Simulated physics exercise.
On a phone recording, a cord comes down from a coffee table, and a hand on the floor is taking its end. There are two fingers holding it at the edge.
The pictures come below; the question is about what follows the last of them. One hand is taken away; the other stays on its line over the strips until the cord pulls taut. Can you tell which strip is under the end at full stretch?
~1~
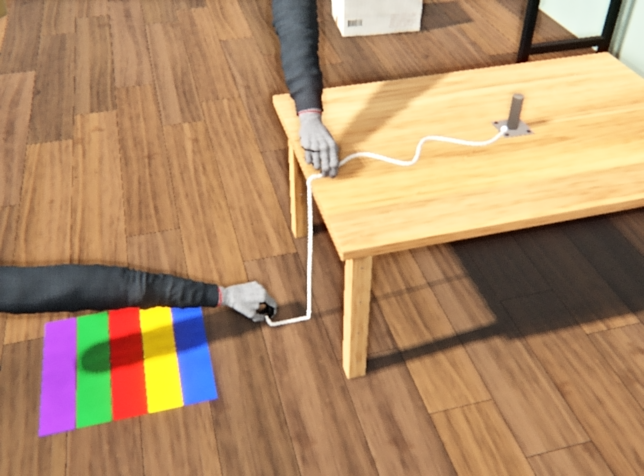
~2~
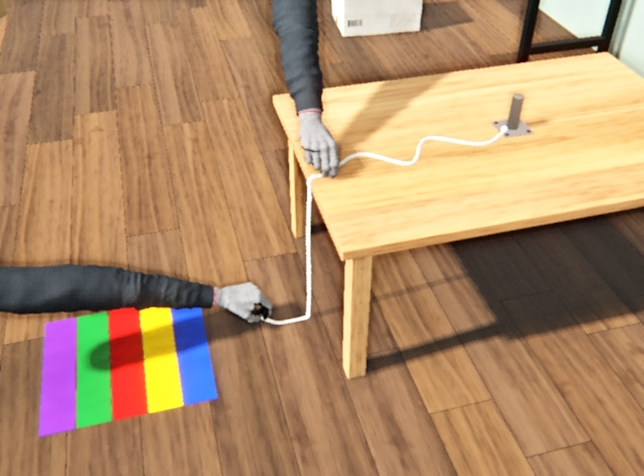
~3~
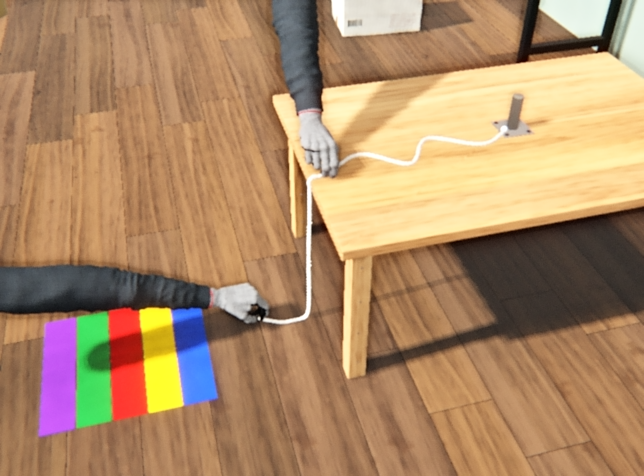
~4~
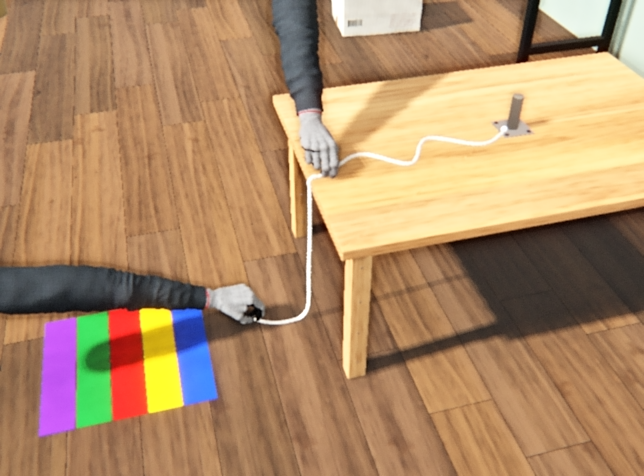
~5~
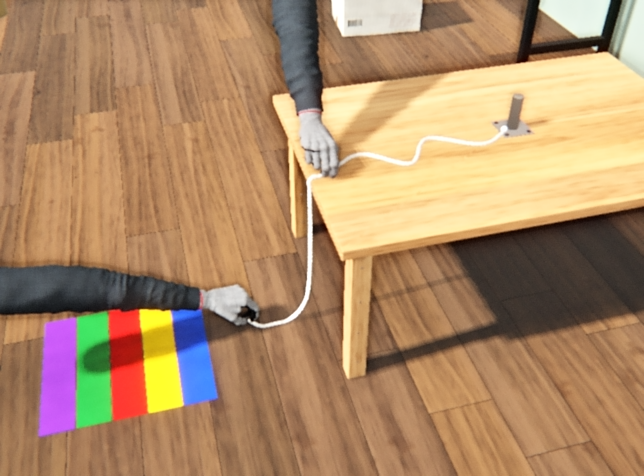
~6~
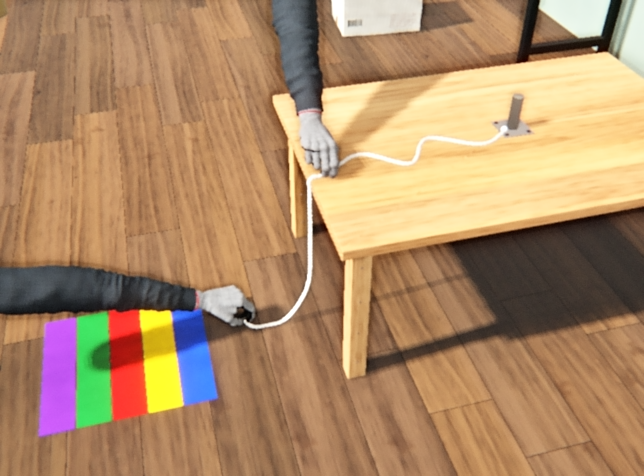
Yes, the green one.
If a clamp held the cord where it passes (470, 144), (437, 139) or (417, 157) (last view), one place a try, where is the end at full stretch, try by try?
It would sit near (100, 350) the first time, (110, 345) the second and (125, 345) the third.
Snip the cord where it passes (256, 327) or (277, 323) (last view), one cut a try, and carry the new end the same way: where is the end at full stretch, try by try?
You'd find it around (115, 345) the first time and around (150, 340) the second.
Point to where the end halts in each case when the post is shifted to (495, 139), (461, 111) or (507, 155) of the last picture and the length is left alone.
Going through the tries, you get (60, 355), then (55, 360), then (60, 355).
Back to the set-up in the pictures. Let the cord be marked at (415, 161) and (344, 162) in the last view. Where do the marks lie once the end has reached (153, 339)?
(379, 157) for the first, (308, 181) for the second.
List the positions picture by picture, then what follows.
End (267, 317); blue (198, 381); yellow (164, 388); red (129, 395); green (94, 402); purple (58, 410), in the first picture.
End (262, 318); cord through (488, 143) (420, 146) (367, 155) (310, 186) (309, 250) (309, 305), in the second picture.
End (258, 318), in the third picture.
End (255, 319); cord through (488, 143) (420, 146) (367, 155) (310, 186) (310, 250) (308, 305), in the fourth picture.
End (249, 320), in the fifth picture.
End (245, 321); cord through (488, 143) (420, 146) (367, 155) (310, 186) (310, 250) (298, 305), in the sixth picture.
Soon after, end near (153, 339); over yellow.
Then, end near (115, 346); over red.
At full stretch, end near (93, 351); over green. The end stops over the green strip.
